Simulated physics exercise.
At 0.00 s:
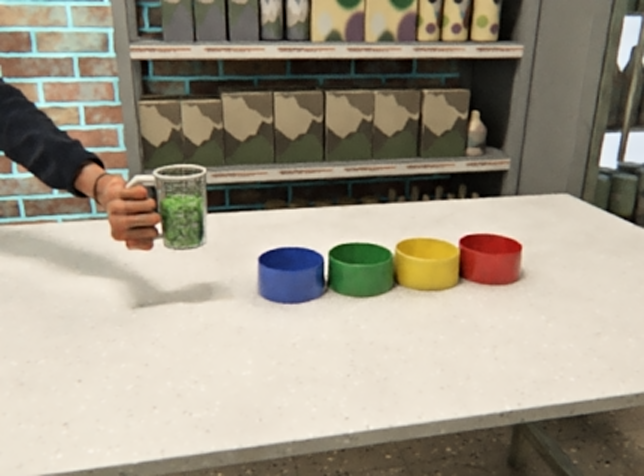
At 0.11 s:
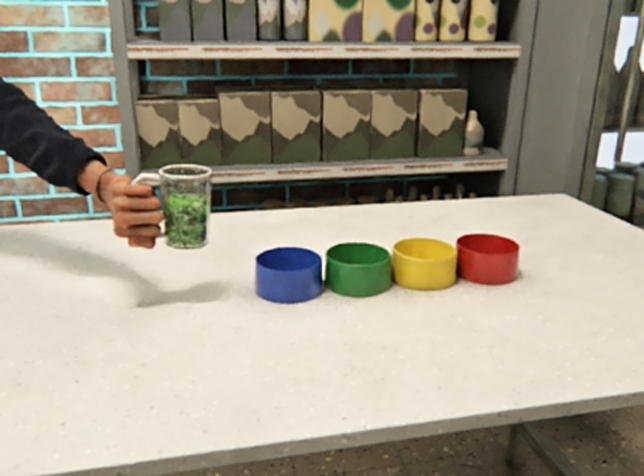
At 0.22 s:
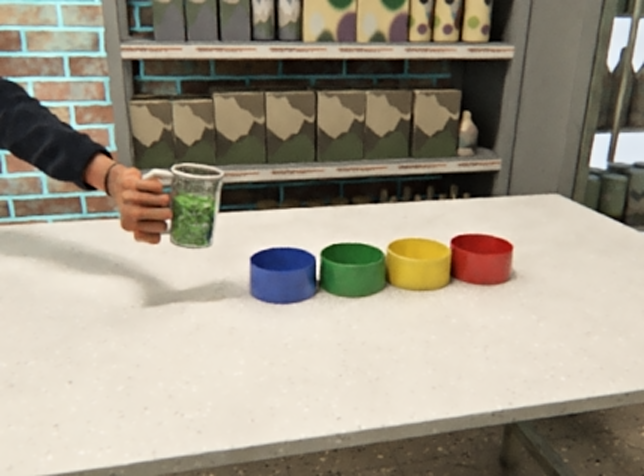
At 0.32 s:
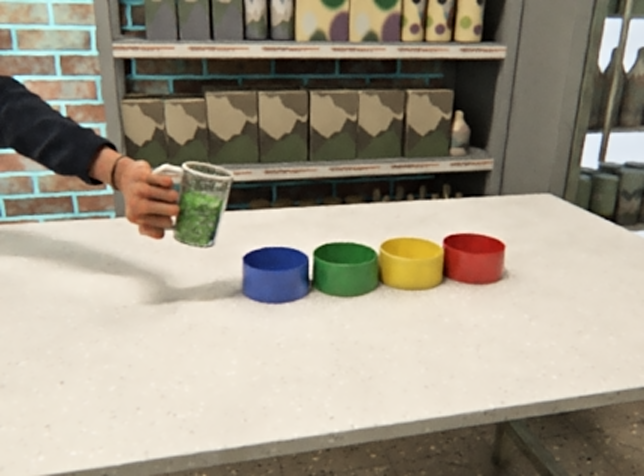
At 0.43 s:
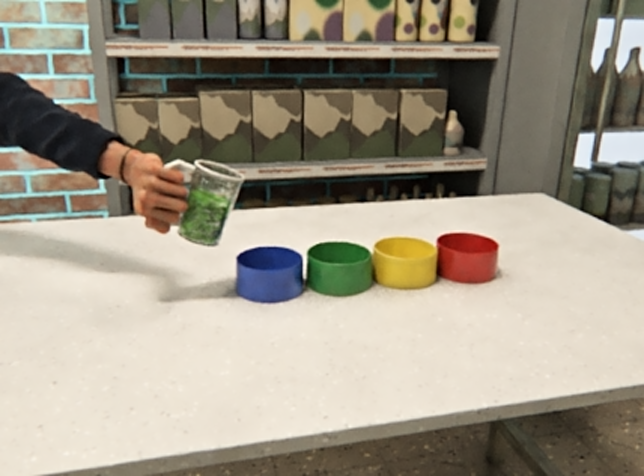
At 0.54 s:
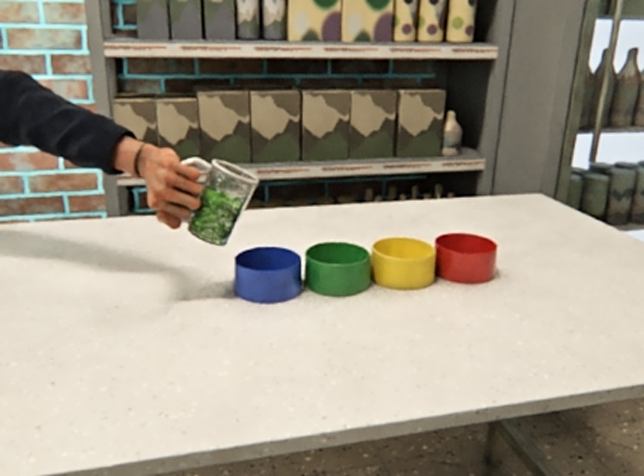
Hand moving a clear measuring cup of green peas rightward and tilting it near blue, green, yellow and red dishes on a table.
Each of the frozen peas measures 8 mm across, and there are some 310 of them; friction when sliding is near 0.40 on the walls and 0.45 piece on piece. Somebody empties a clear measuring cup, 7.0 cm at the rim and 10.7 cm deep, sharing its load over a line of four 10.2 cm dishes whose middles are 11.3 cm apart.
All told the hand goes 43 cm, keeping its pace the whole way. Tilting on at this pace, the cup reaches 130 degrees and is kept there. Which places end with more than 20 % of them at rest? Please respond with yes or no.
Red yes, blue no, green no, yellow no, counter no.
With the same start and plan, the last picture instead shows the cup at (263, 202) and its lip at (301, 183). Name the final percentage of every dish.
Red 100, blue 0, green 0, yellow 0.
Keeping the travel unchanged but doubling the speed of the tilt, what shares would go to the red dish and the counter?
Red: 0, counter: 10.
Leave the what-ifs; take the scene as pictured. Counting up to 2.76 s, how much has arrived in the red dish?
95 % so far.
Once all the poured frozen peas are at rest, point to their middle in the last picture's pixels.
Approximately (467, 261) in the last picture.
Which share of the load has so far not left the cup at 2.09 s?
About 90 %.
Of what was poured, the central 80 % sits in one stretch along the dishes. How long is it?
6 cm.
Then, at 1.47 s, tilt 74 degrees; cup holds 100 %.
Then, at 2.09 s, tilt 106 degrees; cup holds 90 %, yellow 5 %.
After 2.76 s, tilt 130 degrees; cup holds 0 %, red 95 %.
By 3.1 s all is still; red 95 %, blue 0 %, green 0 %, yellow 0 %, counter 0 %.
